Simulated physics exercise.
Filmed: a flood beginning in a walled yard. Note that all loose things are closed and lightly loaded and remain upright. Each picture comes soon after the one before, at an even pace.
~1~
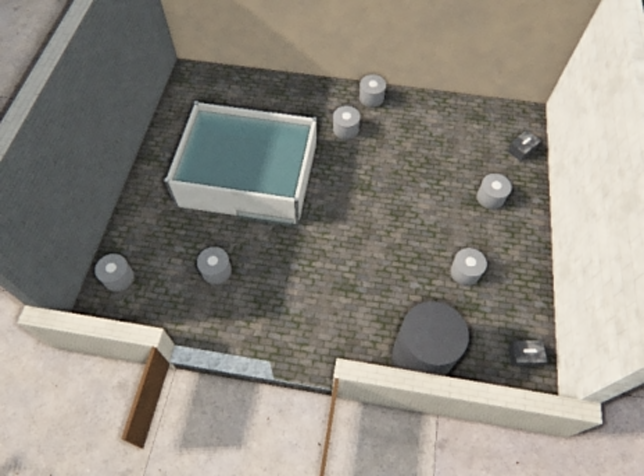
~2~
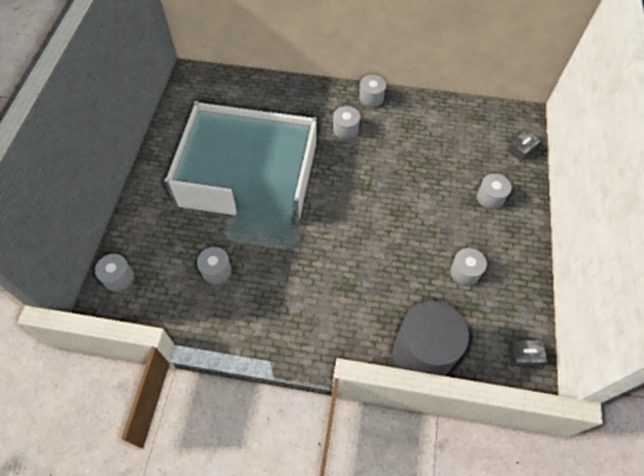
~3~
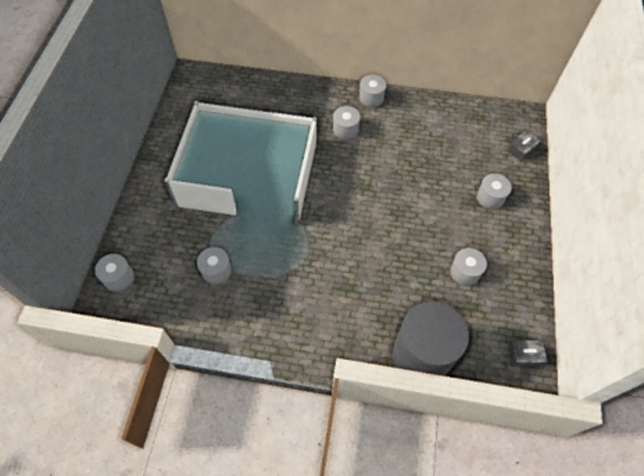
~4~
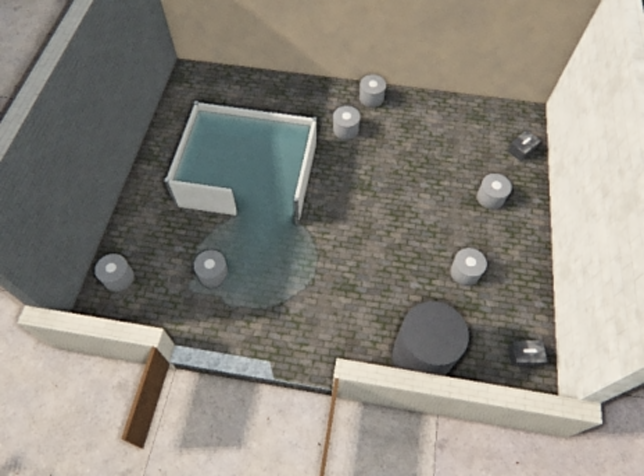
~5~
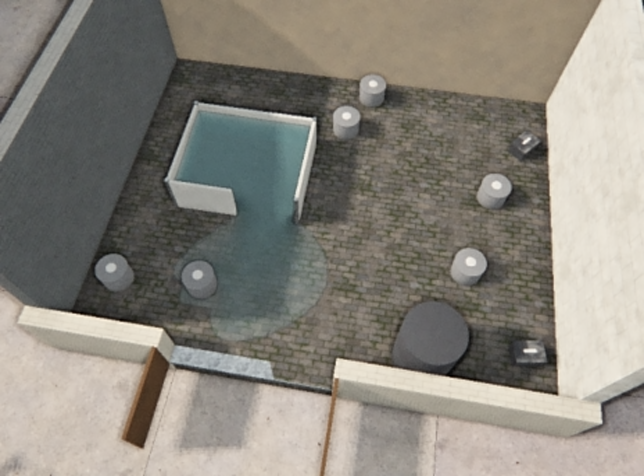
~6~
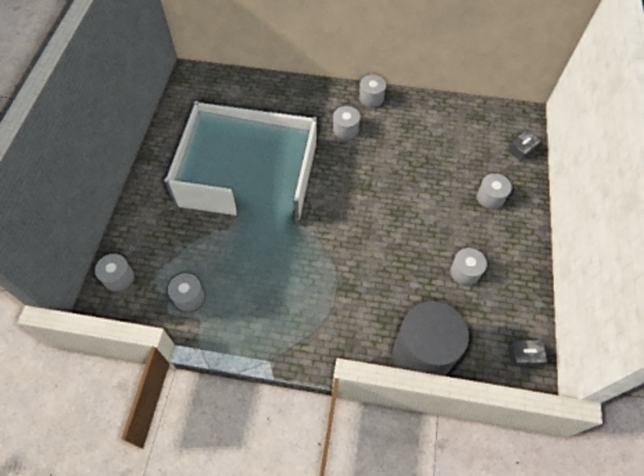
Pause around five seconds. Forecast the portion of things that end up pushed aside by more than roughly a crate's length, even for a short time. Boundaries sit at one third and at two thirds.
That share does not reach a third.
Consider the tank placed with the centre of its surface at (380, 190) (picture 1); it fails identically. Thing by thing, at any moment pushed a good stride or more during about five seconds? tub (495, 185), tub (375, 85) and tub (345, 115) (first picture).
Object by object, in turn: Travelled a good distance, lingered near its place, lingered near its place.
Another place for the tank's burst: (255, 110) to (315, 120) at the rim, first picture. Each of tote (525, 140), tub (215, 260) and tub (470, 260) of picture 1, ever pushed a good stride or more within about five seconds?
Order as asked: Sent that far; not sent that far; not sent that far.
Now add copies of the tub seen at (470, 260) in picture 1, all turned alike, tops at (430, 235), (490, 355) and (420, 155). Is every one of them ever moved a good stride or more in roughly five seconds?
Sequence: Doesn't go far, doesn't go far, doesn't go far.
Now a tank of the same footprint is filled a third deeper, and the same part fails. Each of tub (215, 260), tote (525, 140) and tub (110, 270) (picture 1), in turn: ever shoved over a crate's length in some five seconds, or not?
Item by item: Cleared the mark, then missed the mark, then cleared the mark.
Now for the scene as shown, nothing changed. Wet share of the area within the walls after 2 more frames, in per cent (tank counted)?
About 25 in a hundred.
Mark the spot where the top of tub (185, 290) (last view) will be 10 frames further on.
It should be near (83, 287).
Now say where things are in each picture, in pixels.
The first frame shows a tub at (213, 261), on the bottom; a tub at (471, 262), on the bottom; 0 of 8 have shifted.
The second frame shows a tub at (213, 261), on the bottom; a tub at (471, 262), on the bottom; 0 of 8 have shifted.
The third frame shows a tub at (213, 261) rests on the ground; a tub at (471, 262) rests on the ground; 0 of 8 have shifted.
The fourth frame shows a tub at (210, 264) rests on the ground, close to its start; a tub at (471, 262), on the bottom; 1 of 8 have shifted.
The fifth frame shows a tub at (198, 275) rests on the ground, close to its start; a tub at (471, 262), on the bottom; 1 of 8 have shifted.
The sixth frame shows a tub at (184, 288) rests on the ground, a stride from its start; a tub at (471, 262) rests on the ground; 1 of 8 have shifted.
A moment on, 1 of 8 are well off their spots; 0 afloat.
Next, 1 of 8 are well off their spots; 1 afloat.
Later, 2 of 8 are well off their spots; 1 afloat.
In the end, 2 of 8 are well off their spots, and 2 have been at some point; 1 afloat.
